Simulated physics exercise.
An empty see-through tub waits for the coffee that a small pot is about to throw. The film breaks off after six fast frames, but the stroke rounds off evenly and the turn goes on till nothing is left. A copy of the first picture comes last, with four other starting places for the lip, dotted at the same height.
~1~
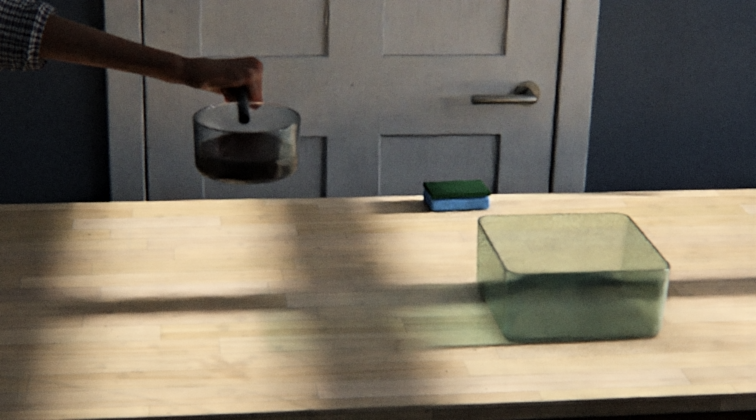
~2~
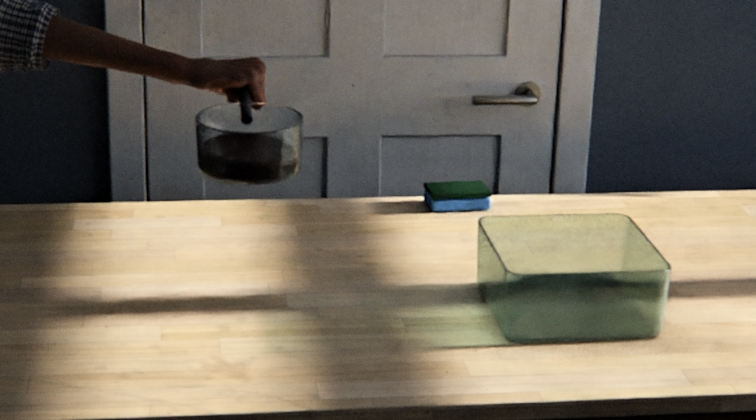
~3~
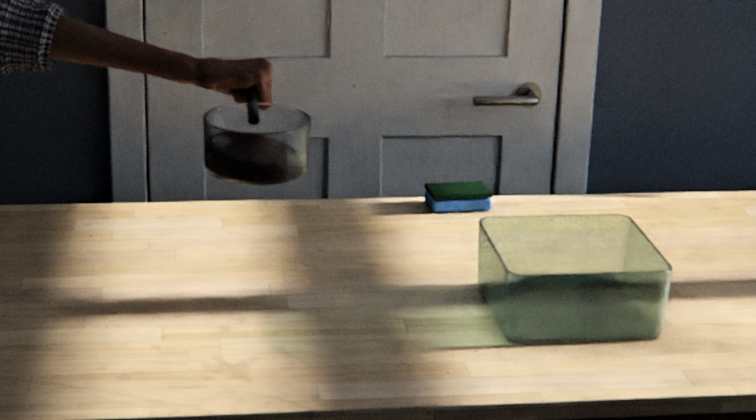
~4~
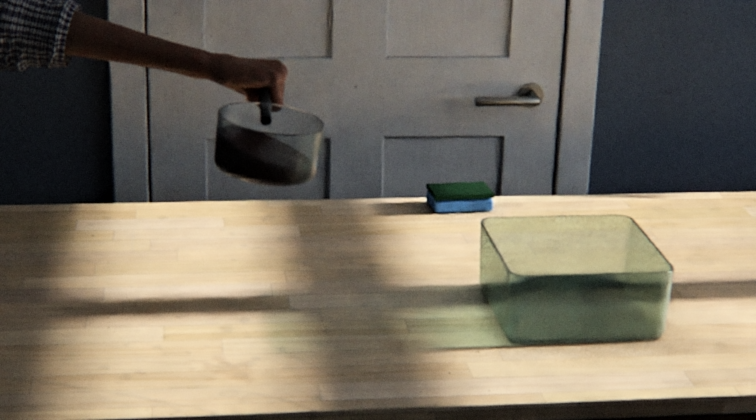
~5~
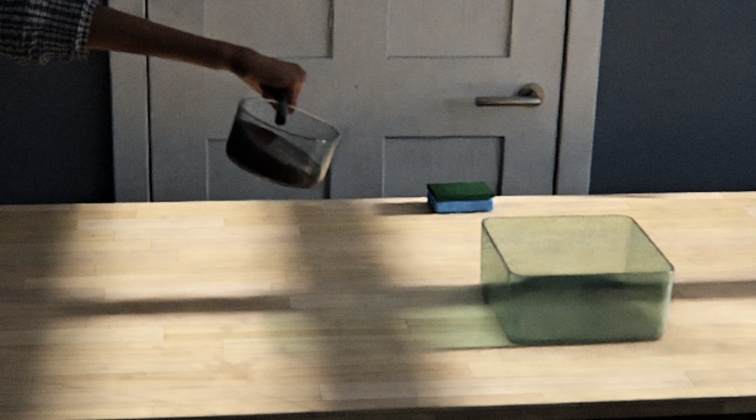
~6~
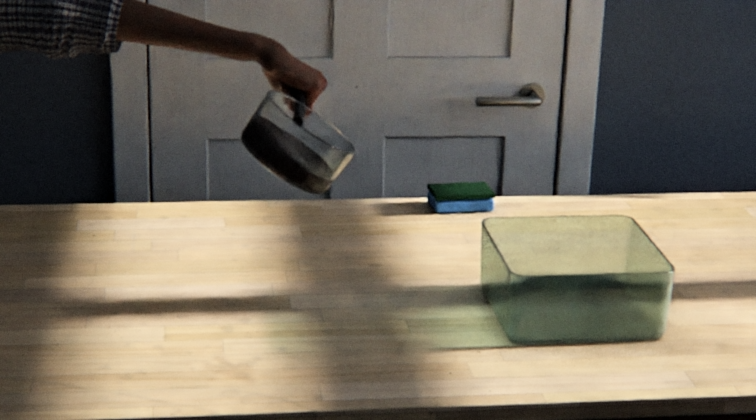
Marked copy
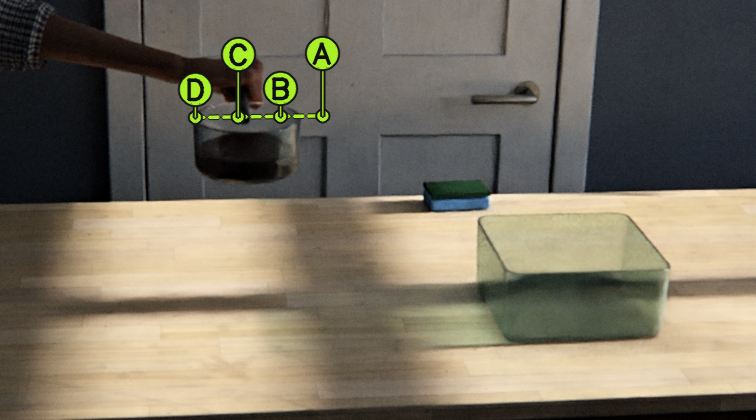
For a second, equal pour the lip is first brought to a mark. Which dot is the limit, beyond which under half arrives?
That is spot A.
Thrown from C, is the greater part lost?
Yes, that goes wrong.
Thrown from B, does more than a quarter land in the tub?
No.
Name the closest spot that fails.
Here it is spot B.
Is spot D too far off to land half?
Yes, that goes wrong.
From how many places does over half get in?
One of the four.
On the marked copy, A at (322, 115); B at (280, 116); C at (238, 116); D at (195, 117).
With A, about 71 % lands in the tub, 10 % falls short and 20 % goes beside or beyond.
With B, about 11 % lands in the tub, 85 % falls short and 4 % goes beside or beyond.
With C, about 0 % lands in the tub, 96 % falls short and 4 % goes beside or beyond.
With D, about 0 % lands in the tub, 100 % falls short.
